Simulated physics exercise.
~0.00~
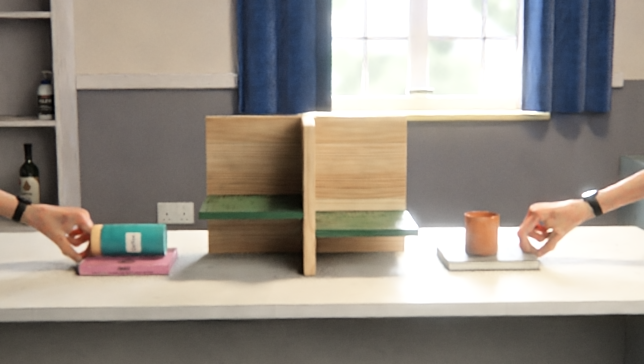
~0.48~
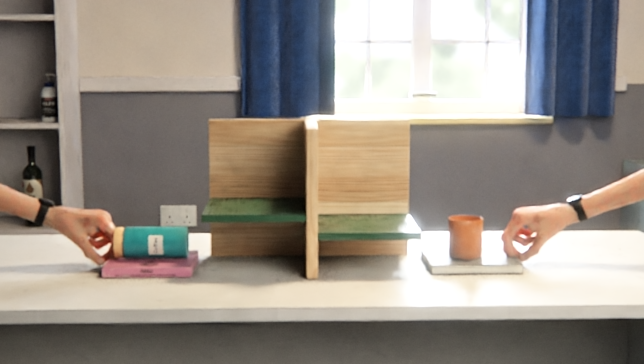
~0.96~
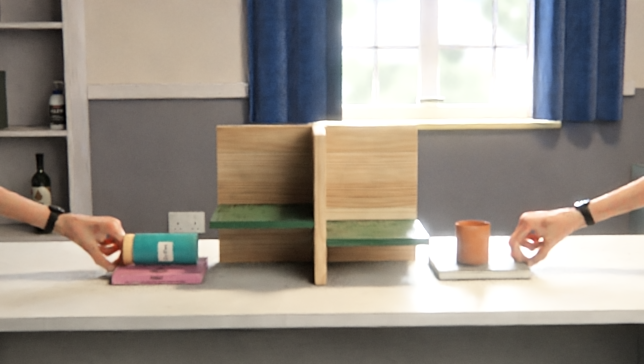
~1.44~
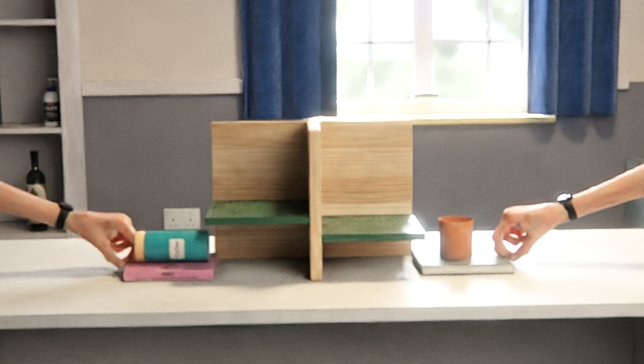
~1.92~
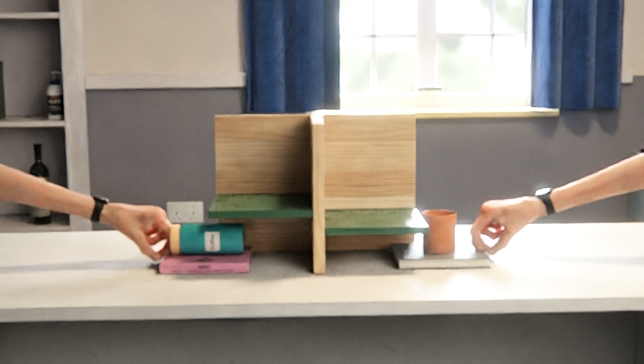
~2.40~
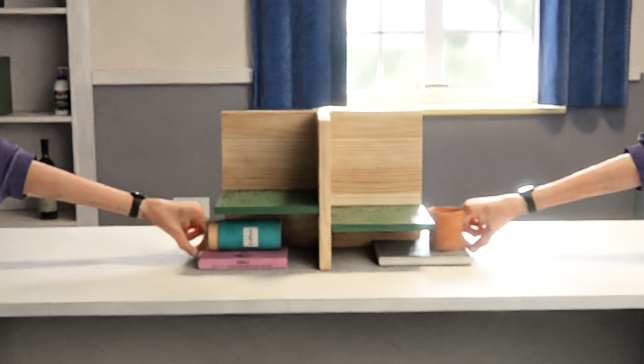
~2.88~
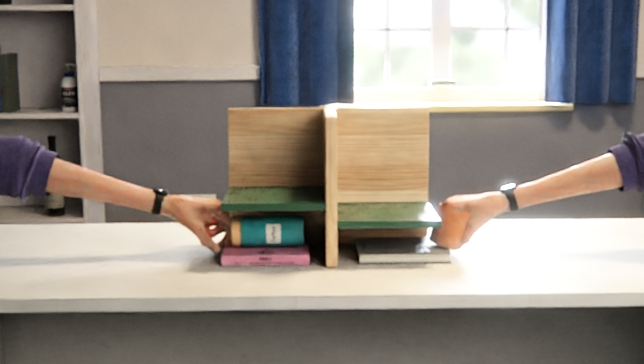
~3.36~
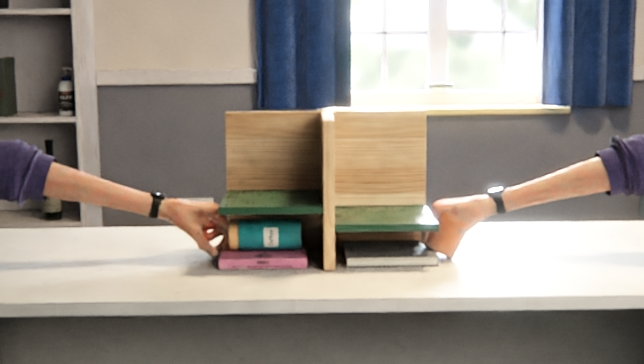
Two hands slide a turquoise jar under one shelf while another shelf blocks an orange beaker.
